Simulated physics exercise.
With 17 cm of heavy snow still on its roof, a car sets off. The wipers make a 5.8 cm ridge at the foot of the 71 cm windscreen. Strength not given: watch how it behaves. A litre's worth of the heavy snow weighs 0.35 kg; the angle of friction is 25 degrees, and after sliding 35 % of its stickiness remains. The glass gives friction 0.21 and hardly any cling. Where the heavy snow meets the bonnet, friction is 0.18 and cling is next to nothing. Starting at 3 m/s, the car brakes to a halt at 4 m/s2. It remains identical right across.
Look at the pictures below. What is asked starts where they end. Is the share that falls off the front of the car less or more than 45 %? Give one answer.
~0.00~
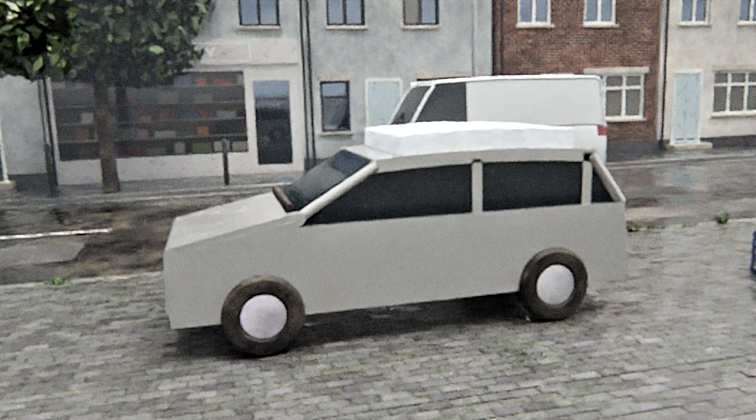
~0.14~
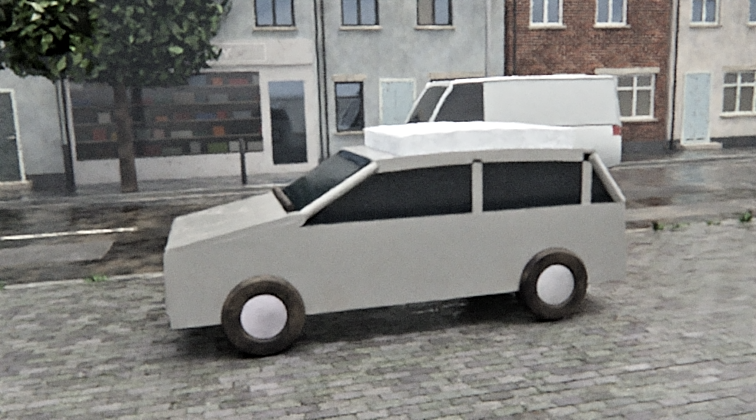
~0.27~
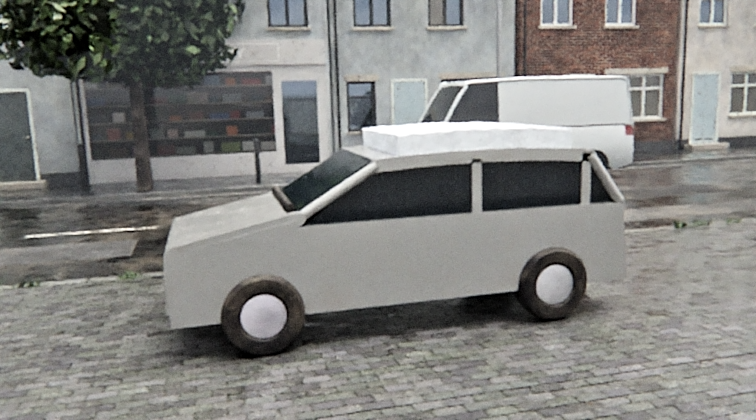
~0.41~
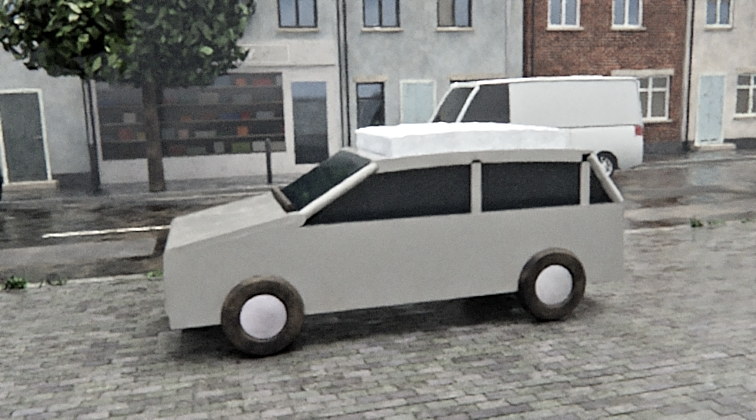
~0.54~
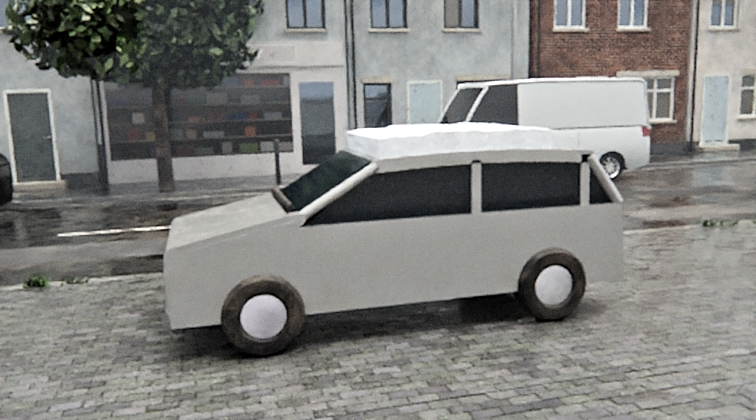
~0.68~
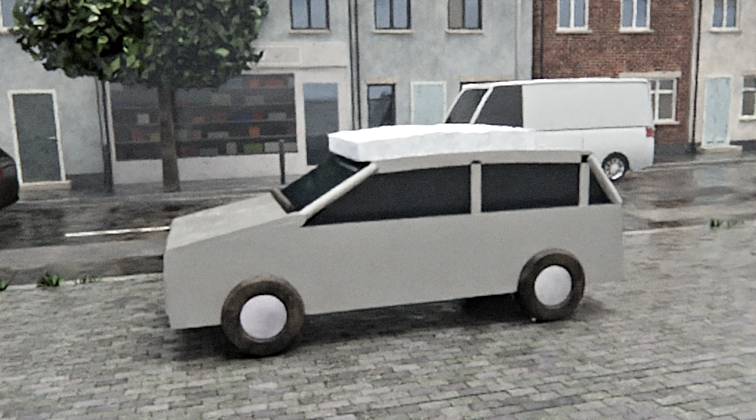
It comes out more.
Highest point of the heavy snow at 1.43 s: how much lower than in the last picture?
By my estimate, near 5 cm.
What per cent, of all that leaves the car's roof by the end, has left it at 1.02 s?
The value is close to 50 %.
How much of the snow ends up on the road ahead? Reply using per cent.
Around 60 percent.
By 1.02 s, 51 % of the snow is on the roof, 41 % on the glass, 8 % on the bonnet and none has gone off the nose.
By 1.43 s, 4 % of the snow is on the roof, 53 % on the glass, 44 % on the bonnet and none has gone off the nose.
By 1.84 s, none of the snow is on the roof, 29 % on the glass, 65 % on the bonnet and 6 % has gone off the nose.
By 2.25 s, none of the snow is on the roof, 28 % on the glass, 45 % on the bonnet and 27 % has gone off the nose.
By 3.80 s, at the end, none of the snow is on the roof, 28 % on the glass, 12 % on the bonnet and 60 % has gone off the nose.
